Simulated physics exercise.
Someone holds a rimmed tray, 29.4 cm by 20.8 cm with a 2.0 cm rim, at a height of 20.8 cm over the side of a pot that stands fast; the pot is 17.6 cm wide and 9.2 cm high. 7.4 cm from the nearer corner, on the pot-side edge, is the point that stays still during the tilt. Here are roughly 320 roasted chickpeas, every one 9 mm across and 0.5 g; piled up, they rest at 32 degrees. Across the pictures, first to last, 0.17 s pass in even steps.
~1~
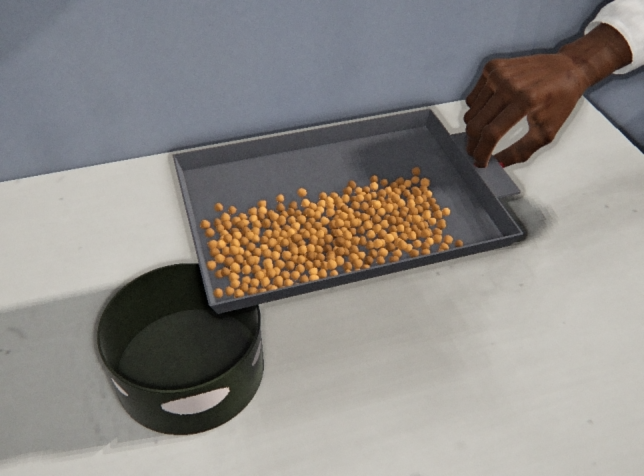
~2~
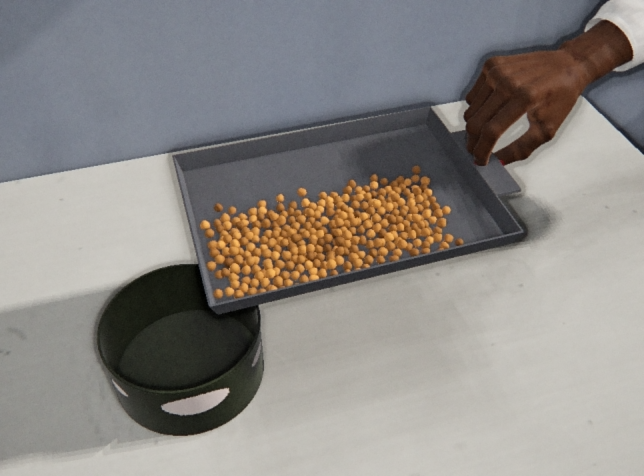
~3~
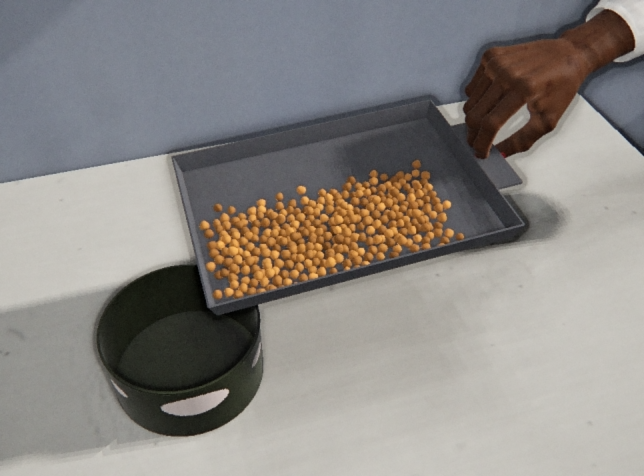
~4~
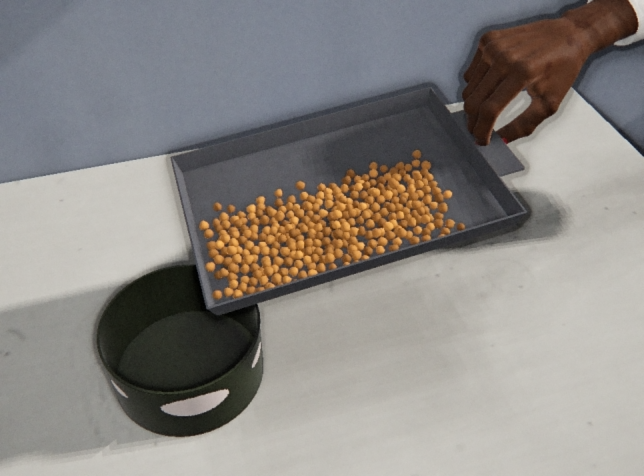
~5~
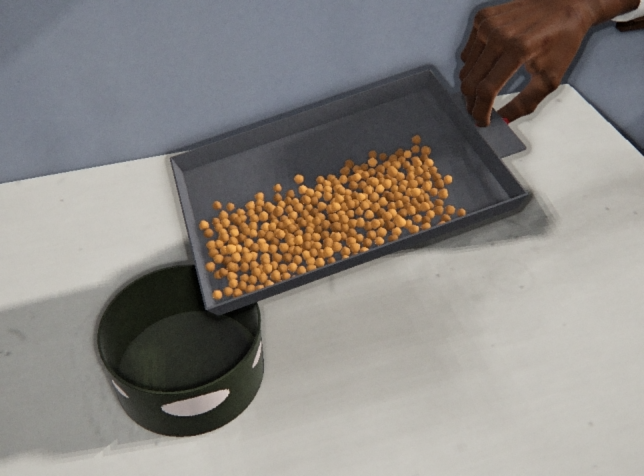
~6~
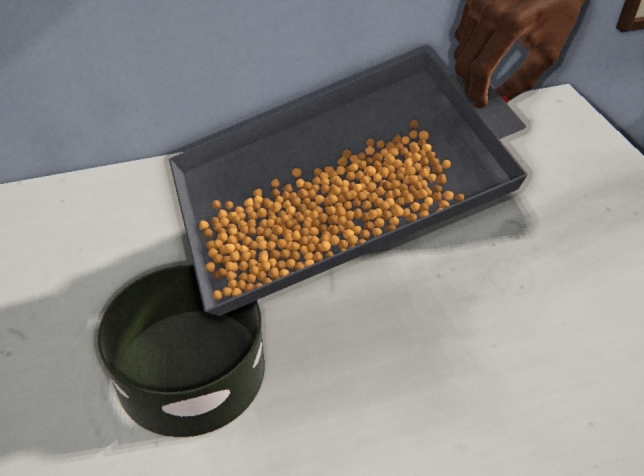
On a pale tabletop against a blue-grey wall, a hand steadily raising the right end of a grey tray of chickpeas beside a dark pot.
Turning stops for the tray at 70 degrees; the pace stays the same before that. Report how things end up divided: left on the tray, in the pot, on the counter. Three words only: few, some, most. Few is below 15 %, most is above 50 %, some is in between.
Tray - some, pot - some, counter - some.
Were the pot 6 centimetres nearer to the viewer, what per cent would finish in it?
I'd say some 35 per cent would end up there.
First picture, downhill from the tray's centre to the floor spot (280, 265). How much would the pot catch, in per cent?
My best guess is some 10 per cent.
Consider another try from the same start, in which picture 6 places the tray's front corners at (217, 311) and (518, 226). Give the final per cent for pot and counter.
Per cent by place - pot 0, counter 65.
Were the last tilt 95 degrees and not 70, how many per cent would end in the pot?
65 percent.
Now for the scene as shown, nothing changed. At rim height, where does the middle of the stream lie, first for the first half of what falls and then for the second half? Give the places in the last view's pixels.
The first half passes near (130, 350) and the second half near (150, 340).
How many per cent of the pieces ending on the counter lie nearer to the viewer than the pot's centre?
Near 60 in a hundred.
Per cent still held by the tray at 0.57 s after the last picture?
About 50 per cent.
Then, 0.18 s after the last picture, tilt 44 degrees; the tray holds 100 %, the pot 0 %.
Then, 0.31 s after the last picture, tilt 64 degrees; the tray holds 100 %, the pot 0 %.
Then, 0.57 s after the last picture, tilt 70 degrees; the tray holds 50 %, the pot 15 %.
In the end, tray 40 %, pot 35 %, counter 25 %.
